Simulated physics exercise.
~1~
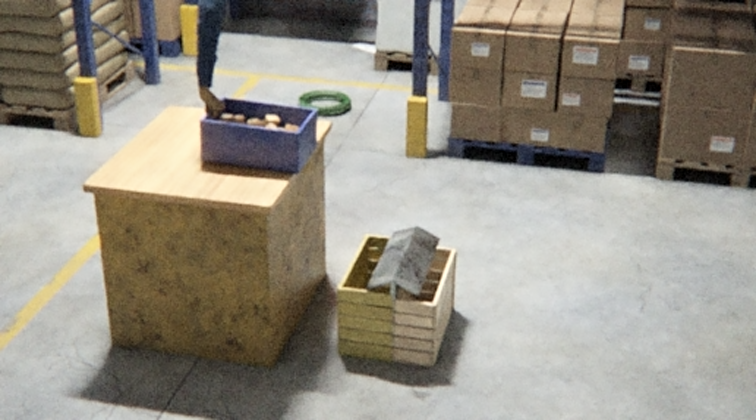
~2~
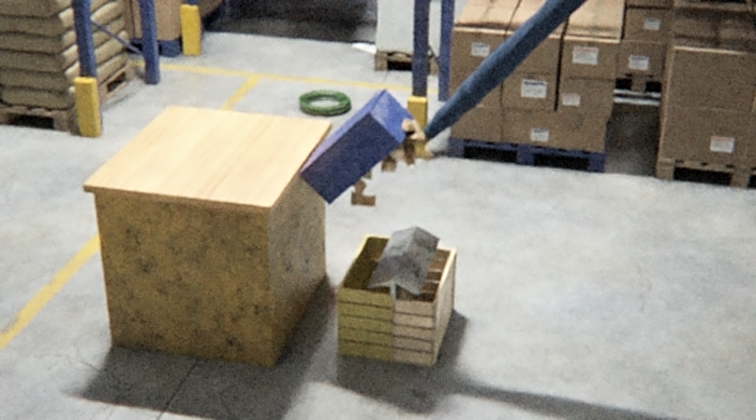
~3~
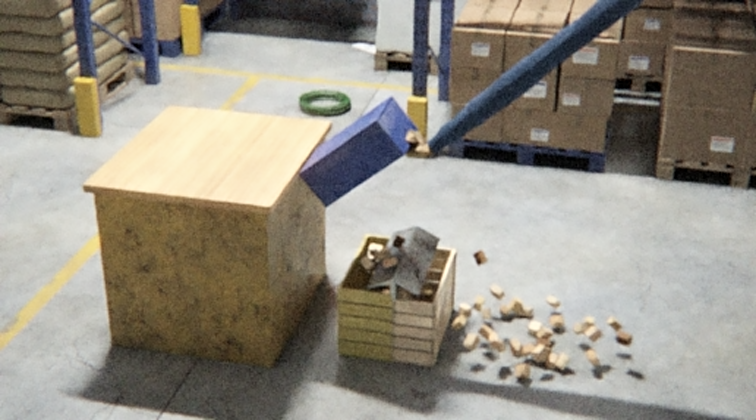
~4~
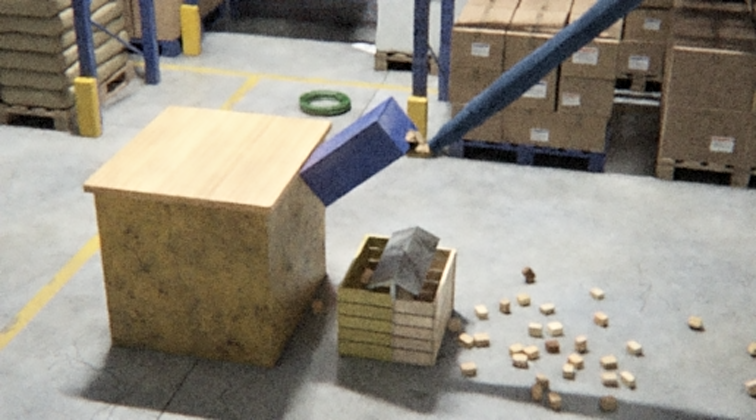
A blue arm tipped a blue tote of small wooden blocks over the edge of a bench, above a slatted crate with a grey ridge on top. Some blocks dropped into the crate, but most ended up scattered across the floor to its right.
